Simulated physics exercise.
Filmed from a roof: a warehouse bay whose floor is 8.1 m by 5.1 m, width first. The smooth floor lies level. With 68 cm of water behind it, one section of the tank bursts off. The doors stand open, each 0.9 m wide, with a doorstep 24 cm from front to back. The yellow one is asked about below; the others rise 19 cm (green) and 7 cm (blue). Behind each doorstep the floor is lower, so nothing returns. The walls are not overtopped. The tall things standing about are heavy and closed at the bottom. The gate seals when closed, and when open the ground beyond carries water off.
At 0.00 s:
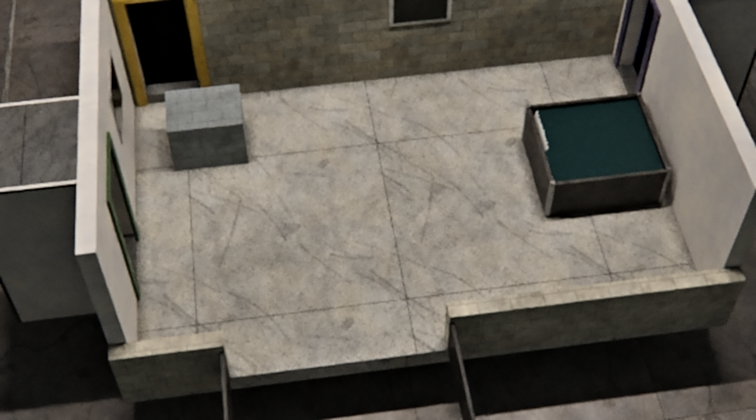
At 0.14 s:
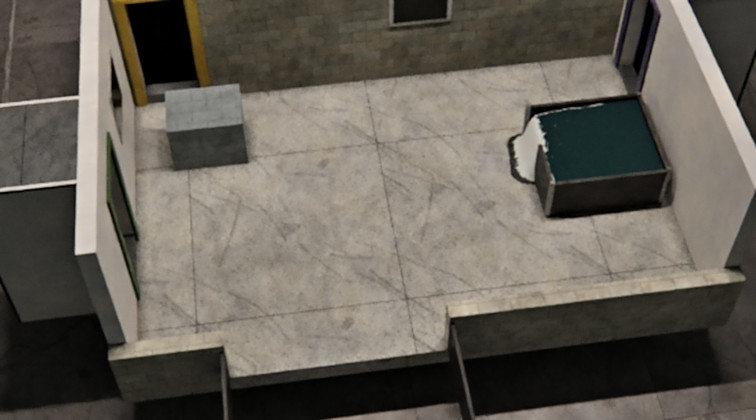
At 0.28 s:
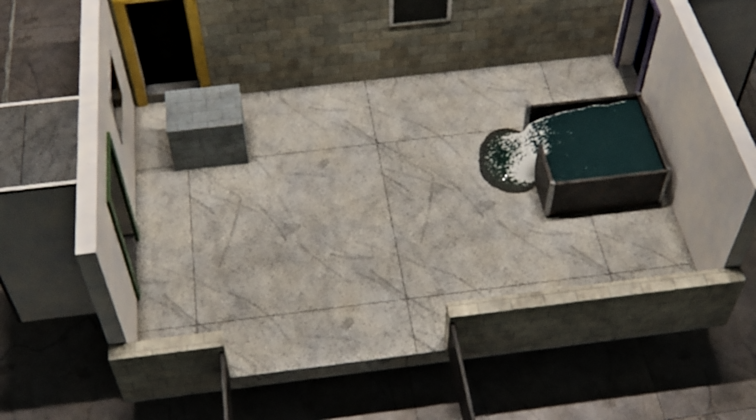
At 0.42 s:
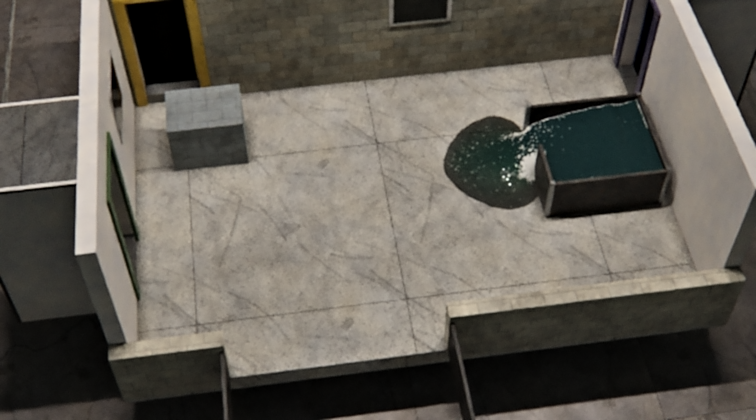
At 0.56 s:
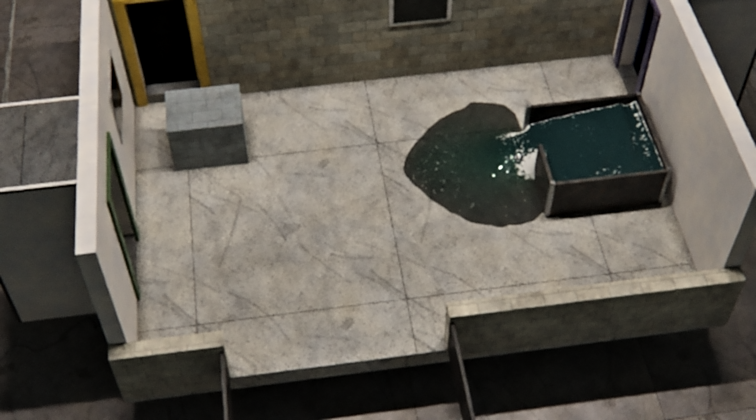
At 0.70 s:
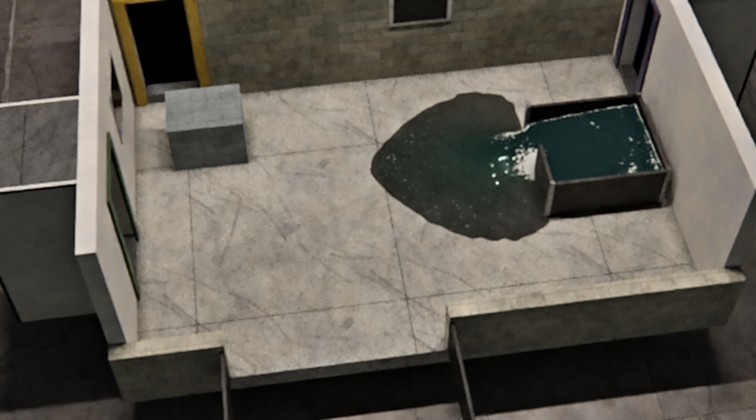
A walled warehouse bay with a smooth, pale, marbled floor is seen from high above, its near side lined by a low wall with an opening. A dark tank of green water stands at the right, a grey block sits at the upper left beside a yellow-framed doorway, and other doorways open at the sides. Water bursts from the tank's left side, foaming white, and spreads leftward in a widening dark pool while the camera stays still.
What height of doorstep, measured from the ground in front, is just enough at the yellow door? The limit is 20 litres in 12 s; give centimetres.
At least 10 cm or so.
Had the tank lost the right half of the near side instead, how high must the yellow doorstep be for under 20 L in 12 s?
Then roughly 6.5 cm.
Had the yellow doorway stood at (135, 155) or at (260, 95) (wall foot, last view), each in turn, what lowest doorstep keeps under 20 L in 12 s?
About 9.0 and 7.0 cm.
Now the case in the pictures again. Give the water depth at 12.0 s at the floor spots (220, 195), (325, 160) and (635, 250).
About 4, 5 and 0 cm.
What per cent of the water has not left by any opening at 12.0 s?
Some 78 per cent remains.
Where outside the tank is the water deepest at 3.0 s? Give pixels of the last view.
Near (135, 107).
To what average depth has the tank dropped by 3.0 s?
Some 27 cm.
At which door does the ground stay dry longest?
Last comes the blue one.
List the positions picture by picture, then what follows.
The tank at (596, 141) is whole and still, 68 cm deep; the yellow door at (166, 57) is dry, in the first picture.
The front is at (517, 175), 0.3 m from the gap at (533, 149); 0.2 m2 of floor is wet, 68 cm left at the back, in the second picture.
The front is at (490, 178), 0.7 m from the gap at (533, 150); 0.7 m2 of floor is wet, 68 cm left at the back, in the third picture.
Water pours out at (533, 150) and has run 1.3 m, to (449, 168); about 7 cm deep outside, 67 cm at the back, in the fourth picture.
The front is at (411, 172), 1.9 m from the gap at (533, 150); 3.1 m2 of floor is wet, 59 cm left at the back, in the fifth picture.
The gap is at (533, 149), the front 2.4 m out at (381, 176); the back of the tank holds 58 cm; the yellow door at (166, 57), 5.9 m from the gap, is still 3.6 m from the nearest water, in the sixth picture.
After 1.4 s water covers 35 % of the floor, deepest (28 cm) near (515, 157); it has not reached the yellow door.
After 3.0 s water covers 65 % of the floor, deepest (23 cm) near (135, 107); 8 cm at the yellow door, 0 litres in over its 20 cm doorstep.
After 12.0 s water covers 85 % of the floor, deepest (6 cm) near (137, 201); 4 cm at the yellow door, 0 litres in over its 20 cm doorstep.
At the yellow door as built, the water arrived by 2.4 s and peaked near 15 cm at 5.0 s.
With a doorstep of 9 cm, 27 litres would have come in within the 12 s; with 12.5 cm, 8 litres. So under 20 litres takes about 10 cm.
